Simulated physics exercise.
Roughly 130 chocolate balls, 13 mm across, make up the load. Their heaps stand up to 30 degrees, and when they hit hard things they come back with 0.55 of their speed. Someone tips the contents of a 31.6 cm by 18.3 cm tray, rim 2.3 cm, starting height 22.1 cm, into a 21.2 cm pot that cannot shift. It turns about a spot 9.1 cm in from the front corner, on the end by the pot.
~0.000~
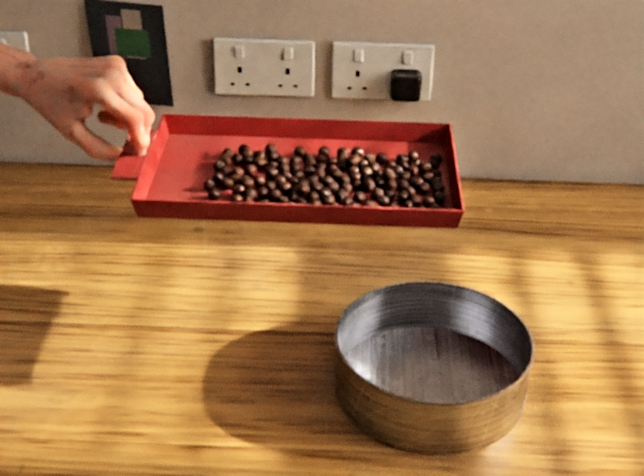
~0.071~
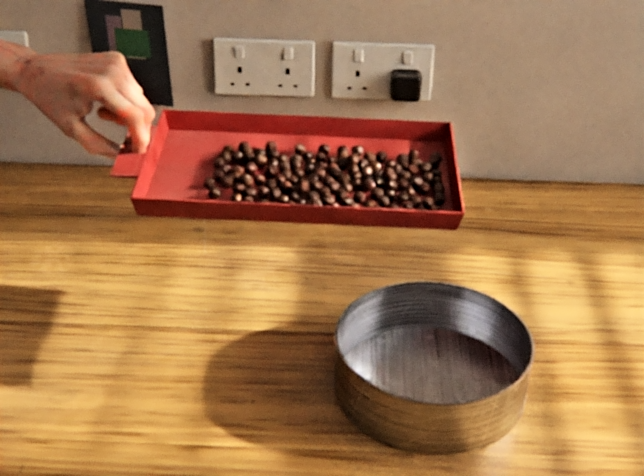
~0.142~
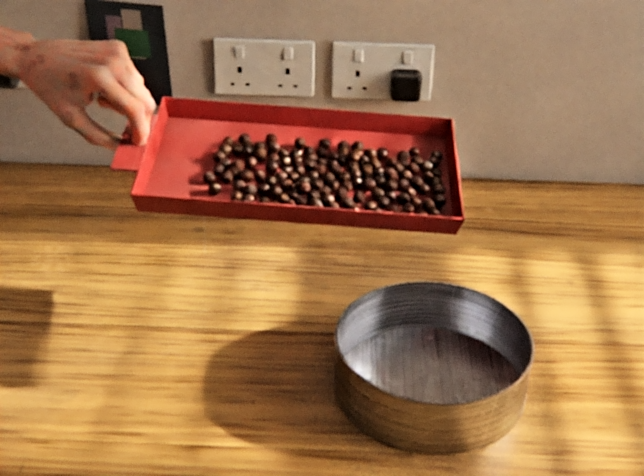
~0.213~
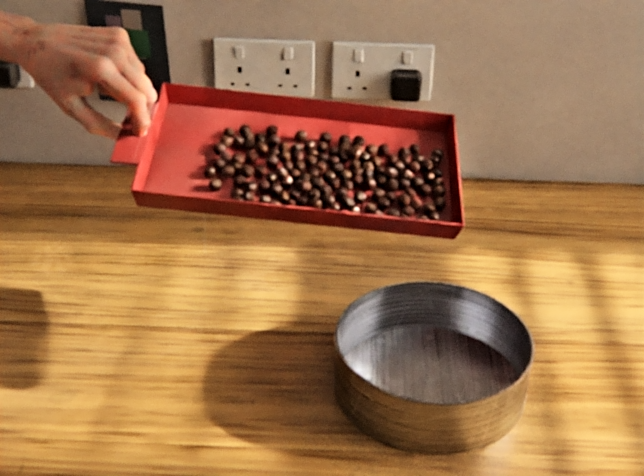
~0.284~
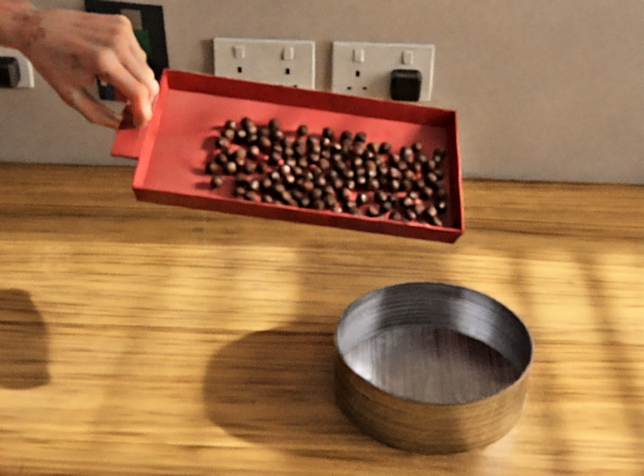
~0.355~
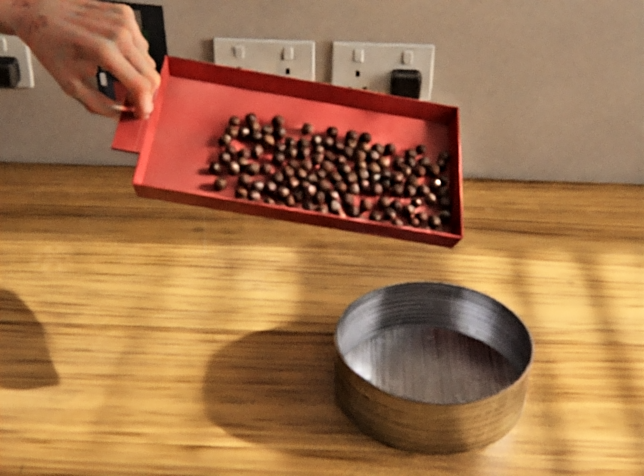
On a wooden counter, a hand raising the left end of a red tray of dark round balls beside a round pot.
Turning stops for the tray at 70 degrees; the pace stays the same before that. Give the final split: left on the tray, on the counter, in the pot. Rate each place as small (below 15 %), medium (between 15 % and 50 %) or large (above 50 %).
Tray - large; counter - small; pot - small.
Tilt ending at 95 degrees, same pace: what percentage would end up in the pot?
You'd end up with some 90 % in the pot.
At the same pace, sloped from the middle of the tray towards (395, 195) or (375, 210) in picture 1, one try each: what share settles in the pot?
The share comes to roughly 0 in a hundred, then roughly 0 in a hundred.
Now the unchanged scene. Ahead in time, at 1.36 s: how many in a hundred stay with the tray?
It's roughly 100 percent.
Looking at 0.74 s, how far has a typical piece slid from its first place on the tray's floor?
Around 3 centimetres.
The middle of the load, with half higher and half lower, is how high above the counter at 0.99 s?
Median height: Approx. 24 cm.
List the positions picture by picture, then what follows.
The first picture shows tray tilt 0 degrees, front corners at (137, 197) and (458, 208); middle of the pieces at (328, 182); pot at (434, 337).
The second picture shows tray tilt 1 degrees, front corners at (137, 195) and (458, 210); middle of the pieces at (328, 181).
The third picture shows tray tilt 5 degrees, front corners at (137, 191) and (459, 215), lowest corner right front; middle of the pieces at (328, 179).
The fourth picture shows tray tilt 10 degrees, front corners at (138, 187) and (459, 221), lowest corner right front; middle of the pieces at (329, 176).
The fifth picture shows tray tilt 14 degrees, front corners at (138, 183) and (458, 227), lowest corner right front; middle of the pieces at (331, 175).
The sixth picture shows tray tilt 19 degrees, front corners at (139, 180) and (458, 233), lowest corner right front; middle of the pieces at (335, 178); pot at (434, 337). Its pace works out near 65 degrees a second.
Then, at 0.74 s, tilt 44 degrees; the tray holds 100 %, the pot 0 %.
After 0.99 s, tilt 60 degrees; the tray holds 100 %, the pot 0 %.
After 1.36 s, tilt 70 degrees; the tray holds 100 %, the pot 0 %.
By 1.7 s all is still; tray 100 %, counter 0 %, pot 0 %.
